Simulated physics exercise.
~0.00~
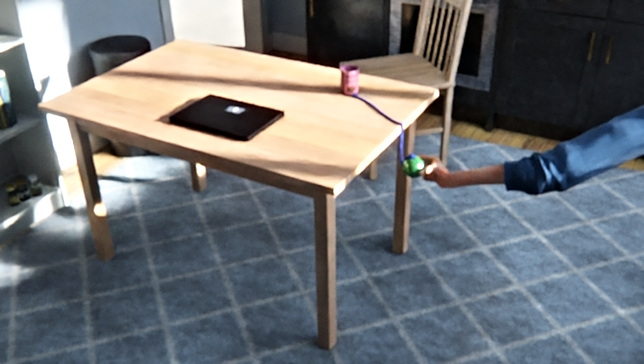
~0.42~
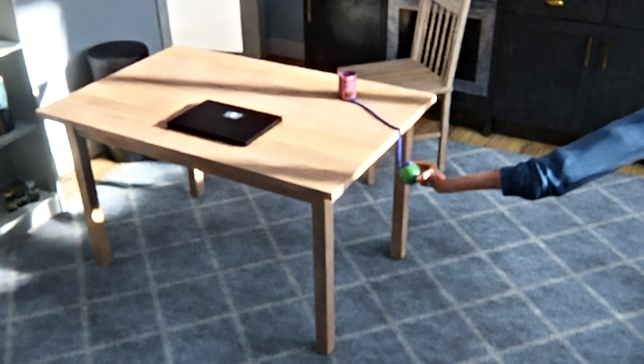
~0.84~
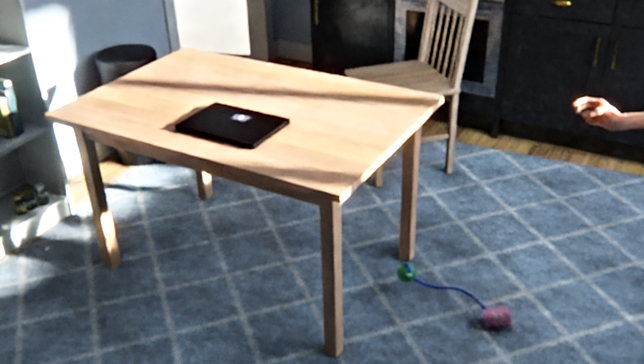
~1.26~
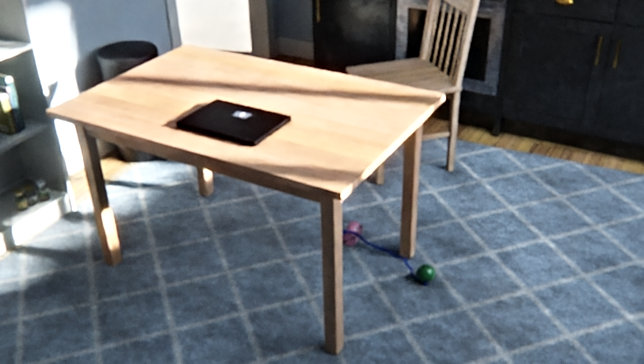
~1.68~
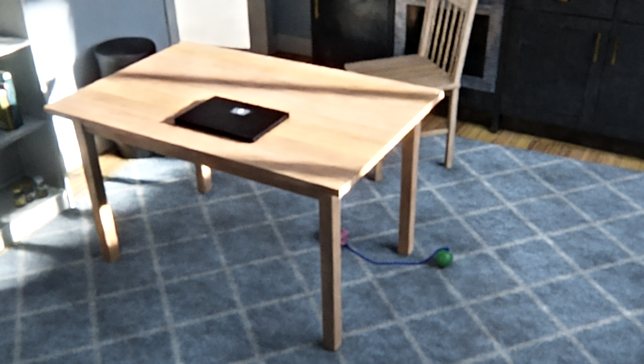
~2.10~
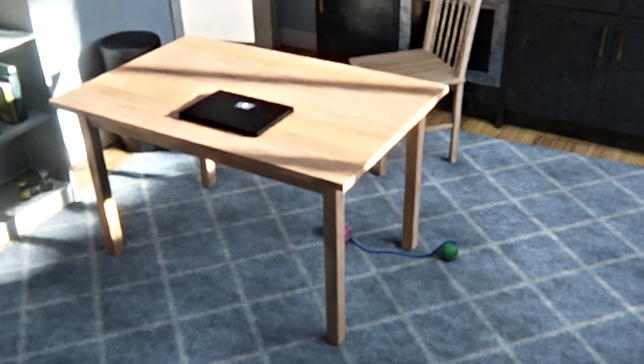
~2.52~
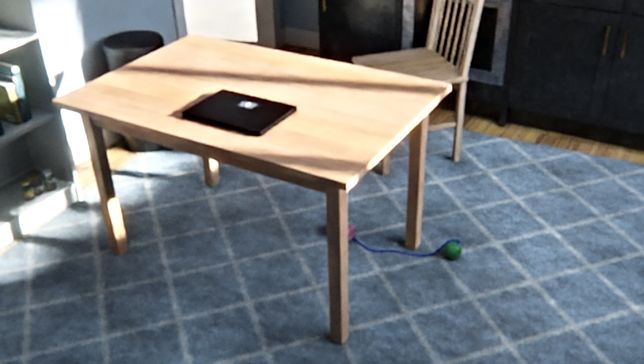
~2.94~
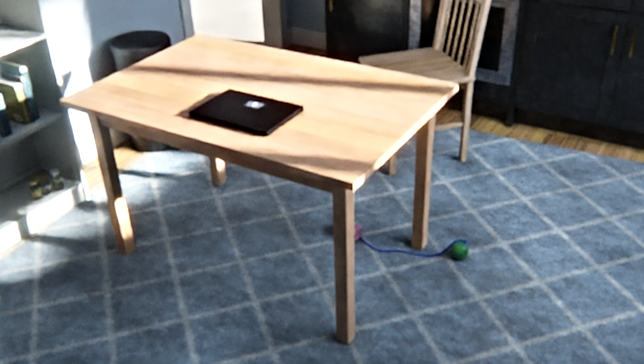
A hand in a blue sleeve reaches in from the right, holding a green apple just past the end of a light wooden table, seen from slightly above by a gently swaying camera. A cord runs from the apple to a pink cup upright near the far right corner, while a black laptop lies on the tabletop. The hand lets go and draws back, and the apple drops, dragging the cup off the table. Both end up on the blue patterned rug, the cup on its side near the table legs and the apple to its right, with the laptop unmoved.
